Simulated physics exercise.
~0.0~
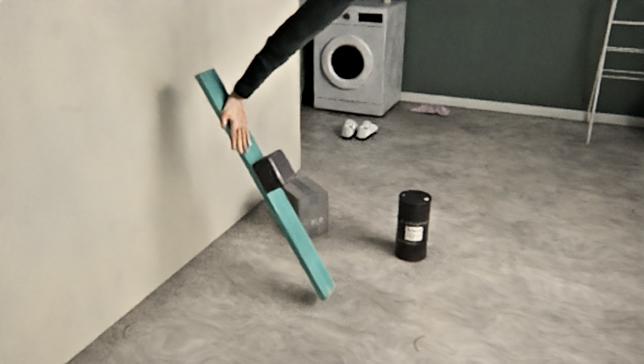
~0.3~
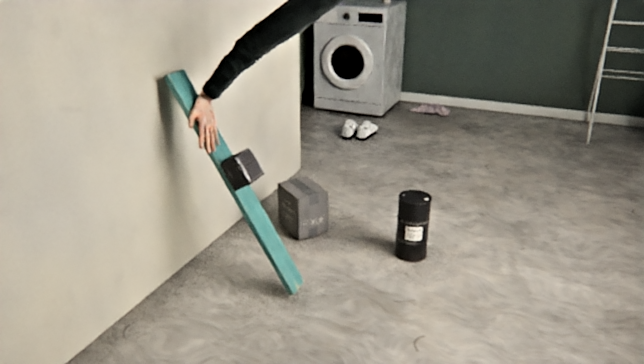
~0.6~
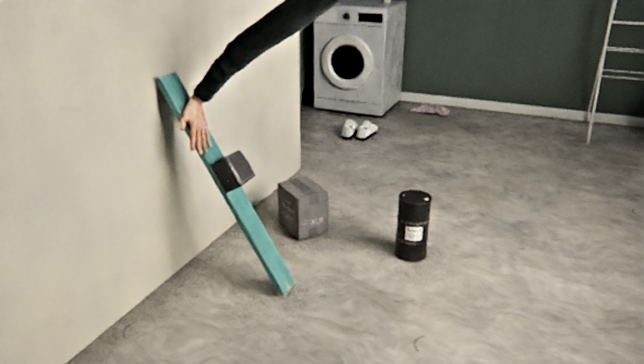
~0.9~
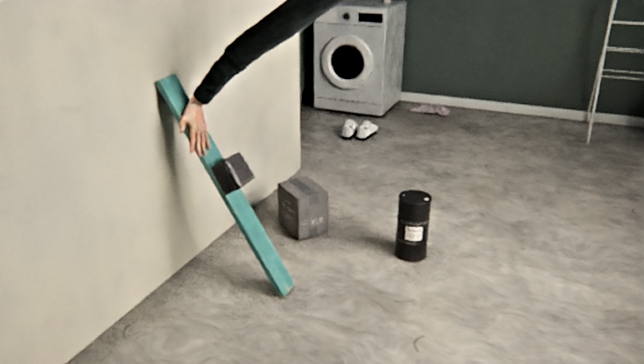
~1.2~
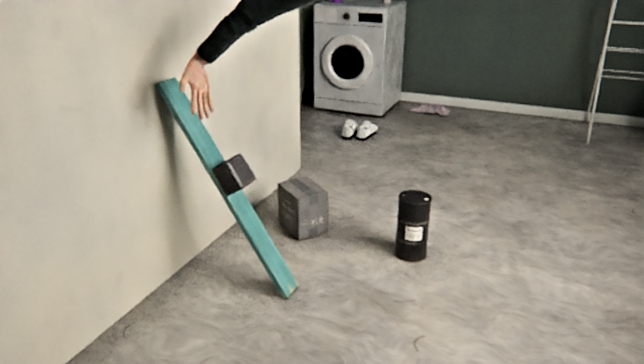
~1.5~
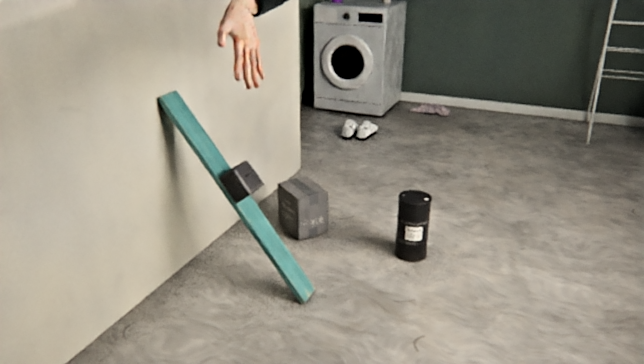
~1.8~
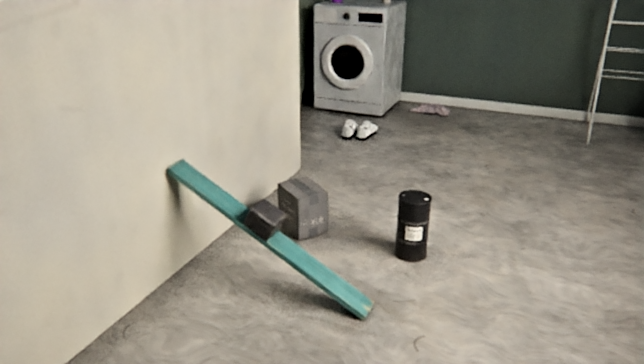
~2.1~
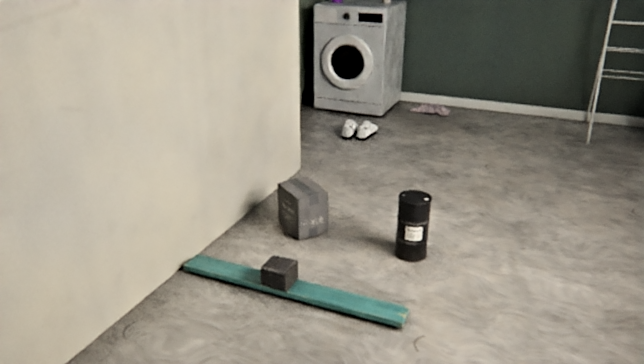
A hand leaned a turquoise plank with a small dark box on it against a pale wall, then let go and drew back, and the plank's foot slid out to the right until it dropped flat on the floor, the box still on top.
